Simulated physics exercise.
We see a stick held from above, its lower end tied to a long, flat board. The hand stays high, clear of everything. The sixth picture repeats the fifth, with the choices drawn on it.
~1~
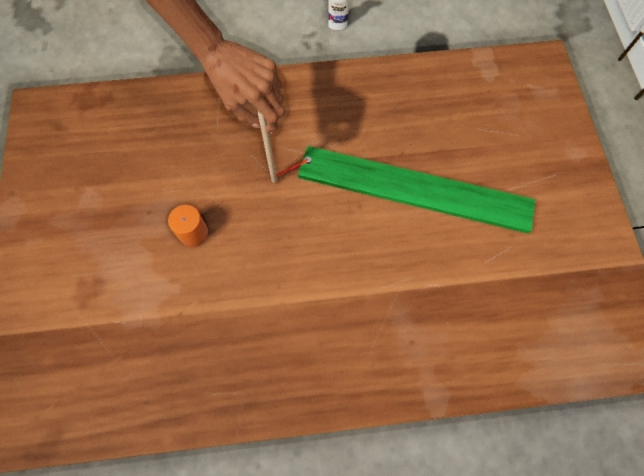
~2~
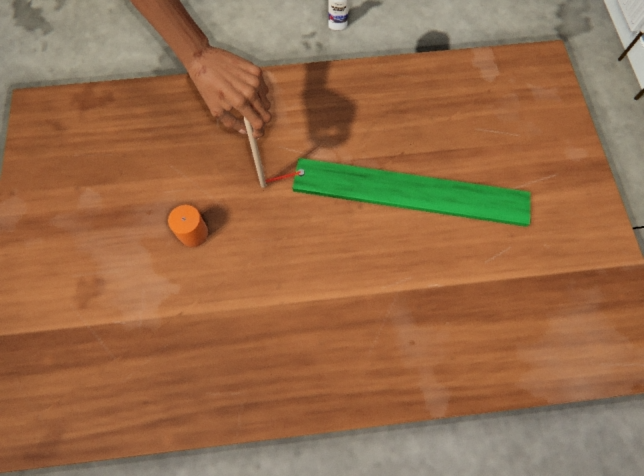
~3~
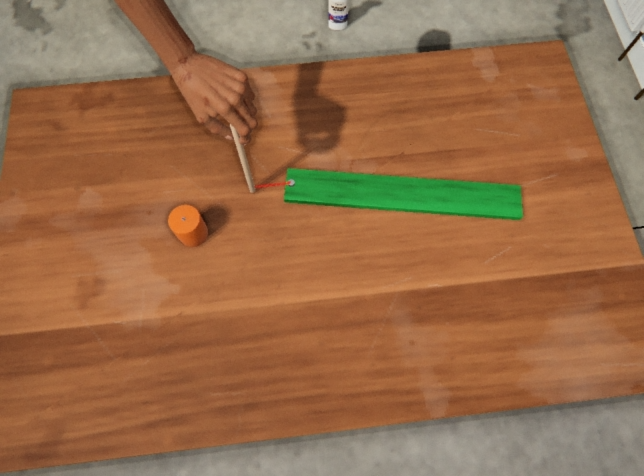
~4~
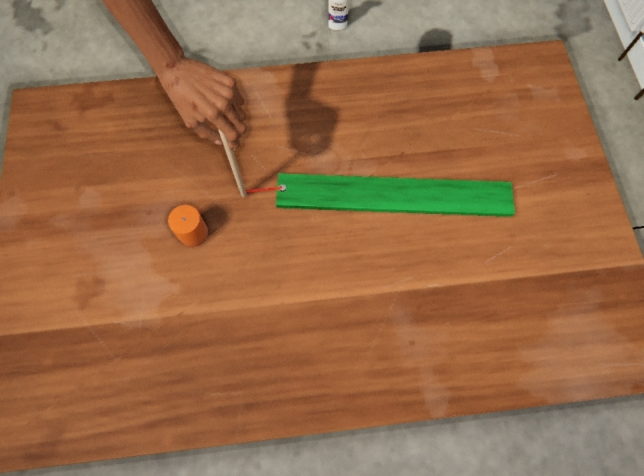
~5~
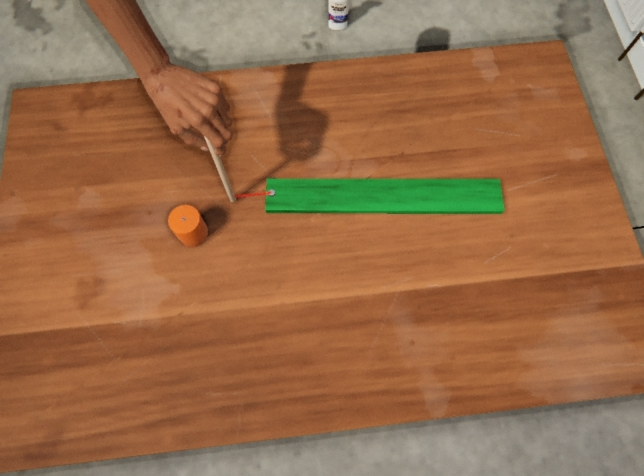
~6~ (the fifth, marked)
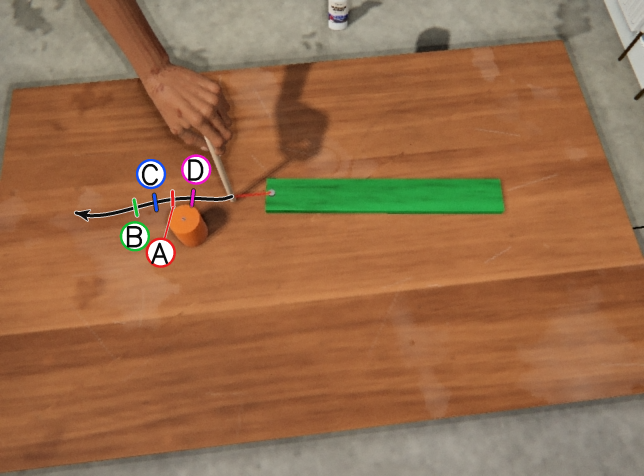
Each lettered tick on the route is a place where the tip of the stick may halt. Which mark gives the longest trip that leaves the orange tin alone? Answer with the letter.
All is well up to A.
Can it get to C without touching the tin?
For that mark, no.
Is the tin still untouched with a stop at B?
No.
On the marked copy, A at (173, 200); B at (135, 208); C at (155, 203); D at (192, 198); the route from (232, 197) via (150, 204) to (76, 213).
Following A. Soon after the start, foot of the stick (213, 200), middle of the board (365, 196).
Later, foot of the stick (190, 199), middle of the board (344, 196).
In the end, foot of the stick (173, 200), middle of the board (326, 196); nothing has been touched.
As for the rest, B is too far, the tin has been hit; C is too far, the tin has been hit; D is safe but short.
